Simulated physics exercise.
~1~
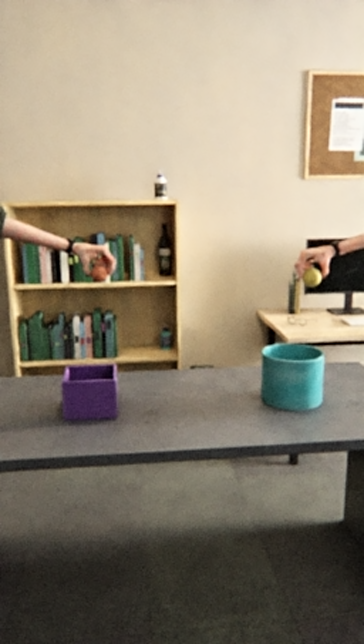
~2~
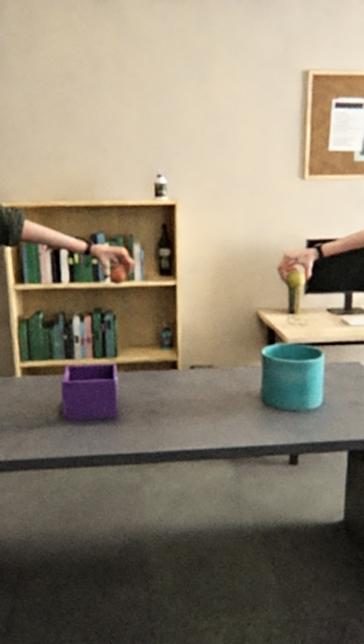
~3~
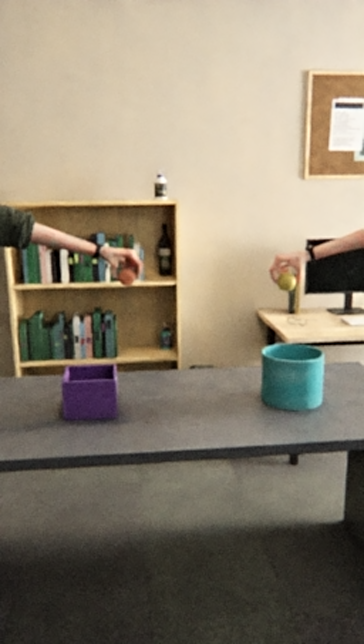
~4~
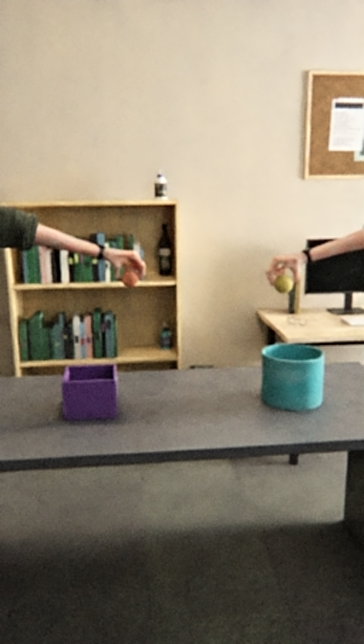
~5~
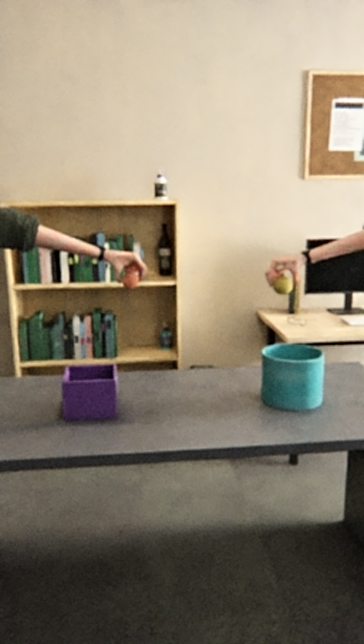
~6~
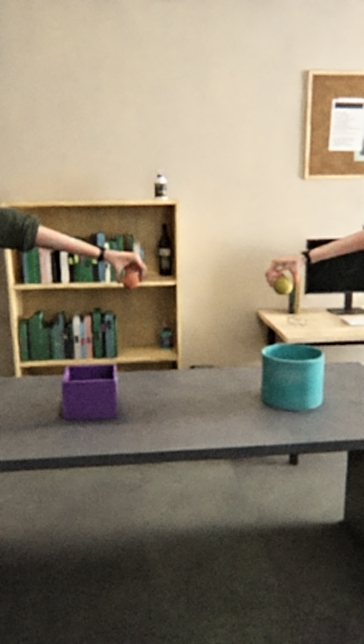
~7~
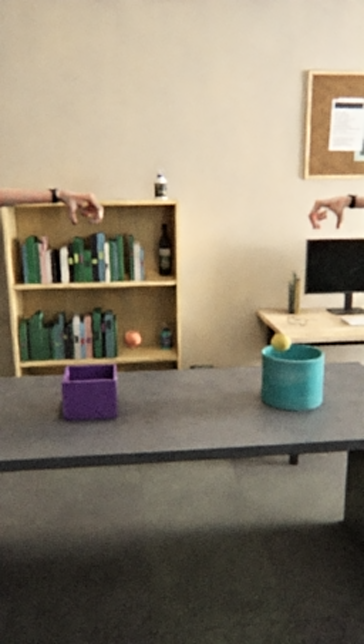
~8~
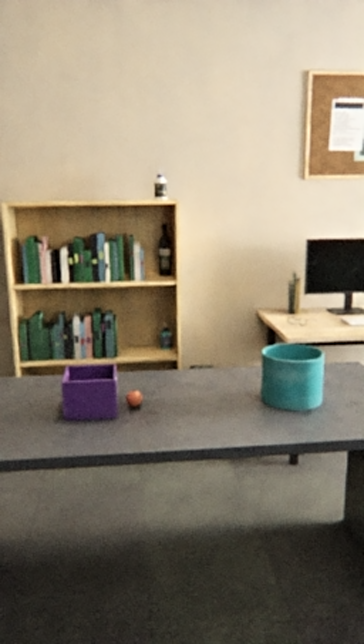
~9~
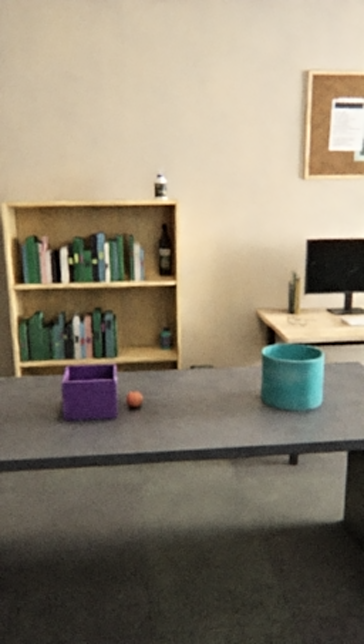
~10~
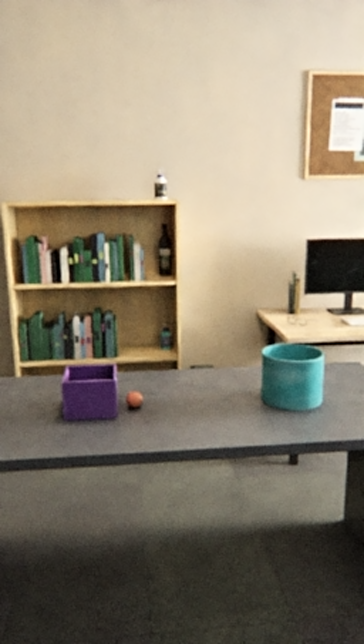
To begin with, two hands reach in from opposite sides above a dark table, the left one holding an orange tomato near a purple basket and the right one holding a lemon over a teal bucket. The left hand shifts a little to the right while the right hand eases slightly left, and then both hold nearly still. Both grips open, and the two things fall as the empty hands draw back. The lemon drops into the teal bucket and goes out of sight. The tomato misses the basket and ends up resting on the table just to its right.
